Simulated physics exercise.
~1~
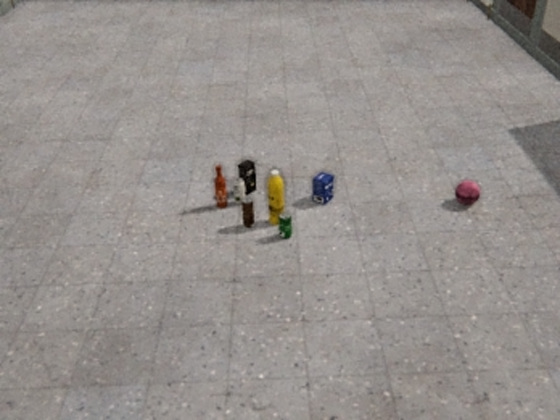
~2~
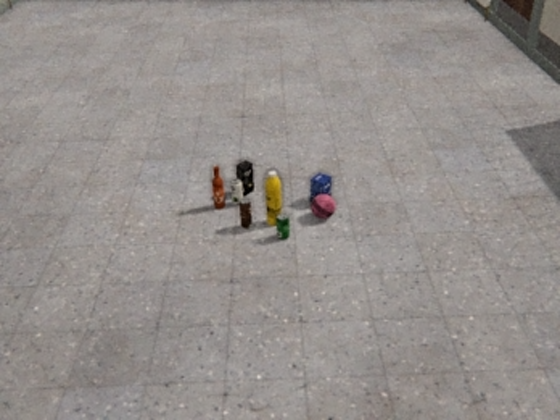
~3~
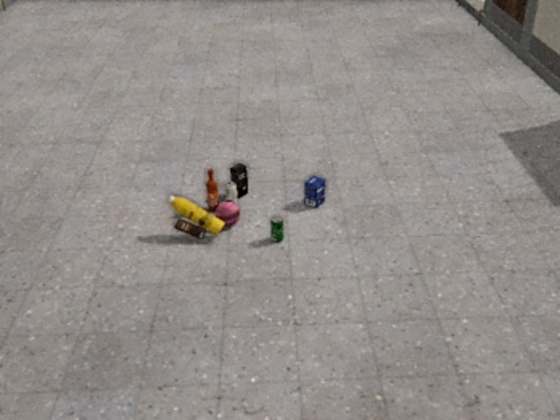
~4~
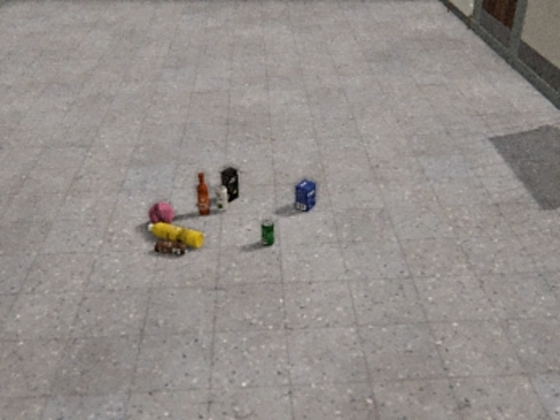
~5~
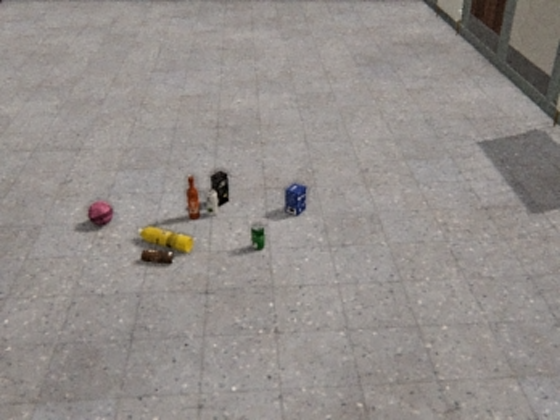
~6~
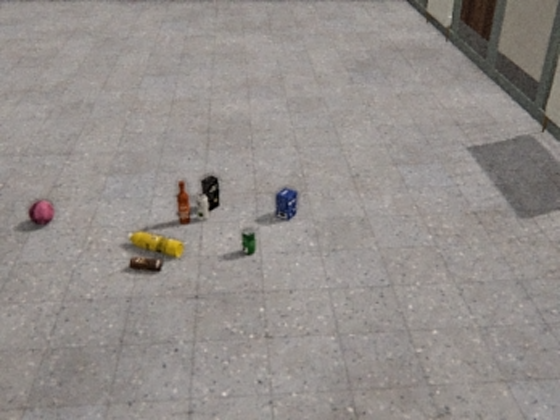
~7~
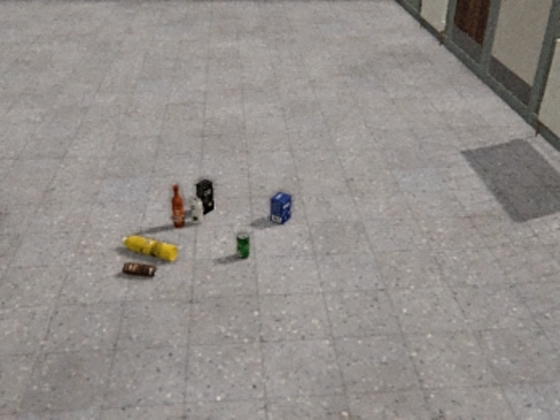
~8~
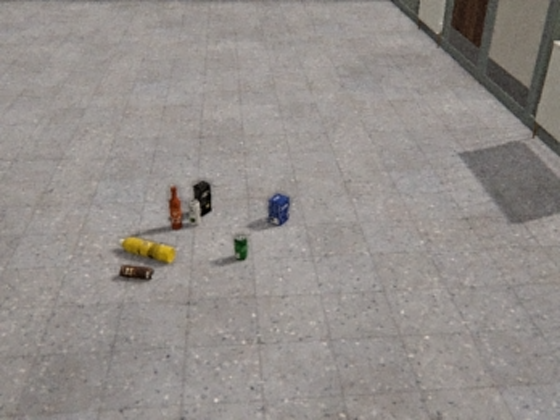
On a gray tiled floor, a pink ball rolls left, topples two bottles and leaves view.
